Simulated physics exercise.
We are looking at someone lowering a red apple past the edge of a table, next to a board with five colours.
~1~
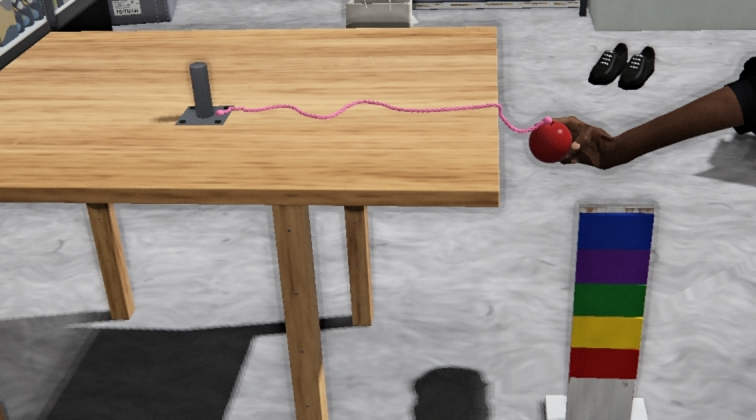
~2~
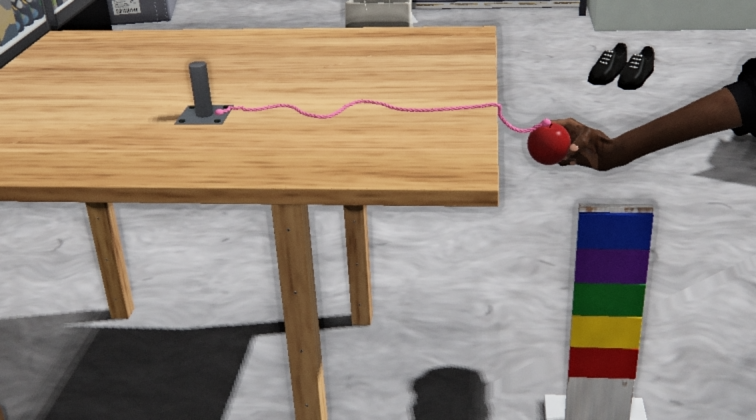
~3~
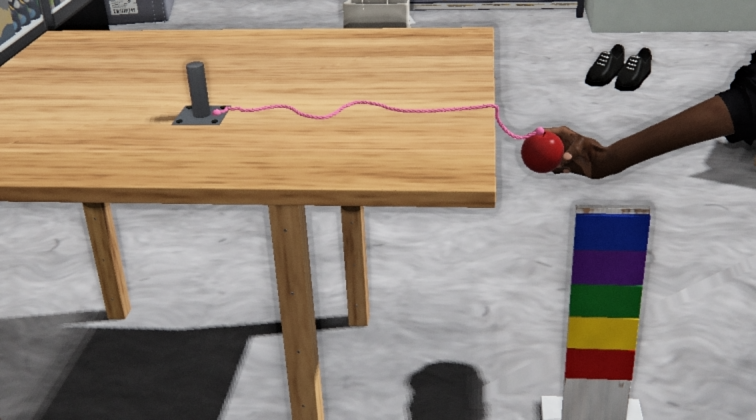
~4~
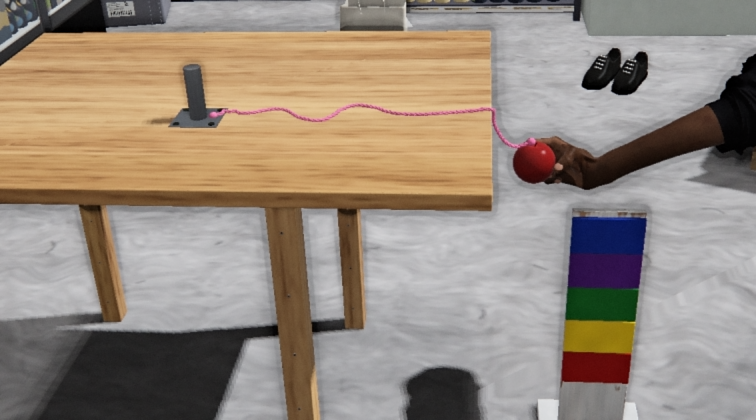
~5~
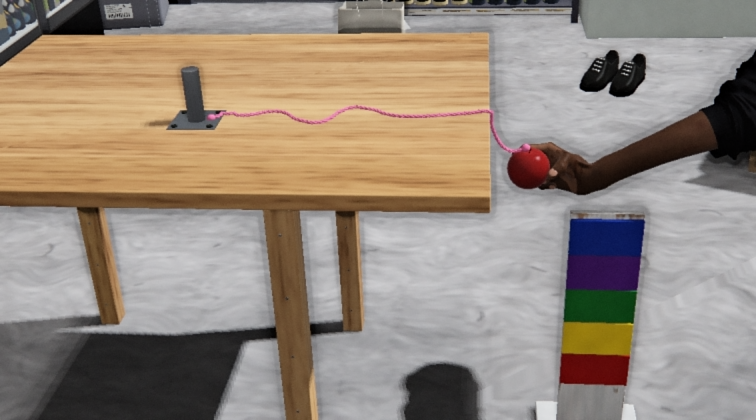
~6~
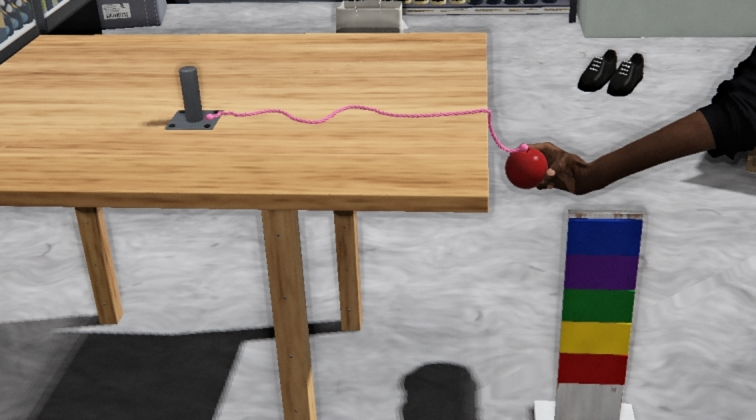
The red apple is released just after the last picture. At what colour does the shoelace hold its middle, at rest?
Its middle rests at the blue band.
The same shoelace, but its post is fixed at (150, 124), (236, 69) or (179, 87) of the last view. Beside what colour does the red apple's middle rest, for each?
Try by try: Higher than all five; blue; no band.
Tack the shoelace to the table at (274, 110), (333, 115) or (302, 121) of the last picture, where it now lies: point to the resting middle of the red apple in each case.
In that order: (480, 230), (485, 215) and (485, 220).
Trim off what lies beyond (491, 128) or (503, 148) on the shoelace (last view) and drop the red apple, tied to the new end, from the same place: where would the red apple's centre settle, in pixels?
In that order: (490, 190) and (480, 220).
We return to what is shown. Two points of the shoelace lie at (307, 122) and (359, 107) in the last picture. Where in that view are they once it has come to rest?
Near (335, 116) and (403, 114).
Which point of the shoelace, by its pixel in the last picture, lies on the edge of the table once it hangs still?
At (433, 115), roughly.
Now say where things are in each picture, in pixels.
The first picture shows red apple (550, 142); blue (616, 233); purple (613, 268); green (610, 301); yellow (607, 334); red (604, 364).
The second picture shows red apple (549, 144); shoelace through (245, 110) (302, 113) (355, 103) (415, 110) (490, 106).
The third picture shows red apple (543, 152).
The fourth picture shows red apple (534, 162); shoelace through (239, 113) (296, 116) (350, 106) (409, 114) (484, 110).
The fifth picture shows red apple (528, 168).
The sixth picture shows red apple (526, 168); shoelace through (235, 115) (292, 118) (346, 108) (405, 116) (480, 112).
Early on, apple near (458, 229); level with blue.
Midway, apple near (493, 241); level with blue.
Finally, apple near (484, 241); level with blue. The blue one.
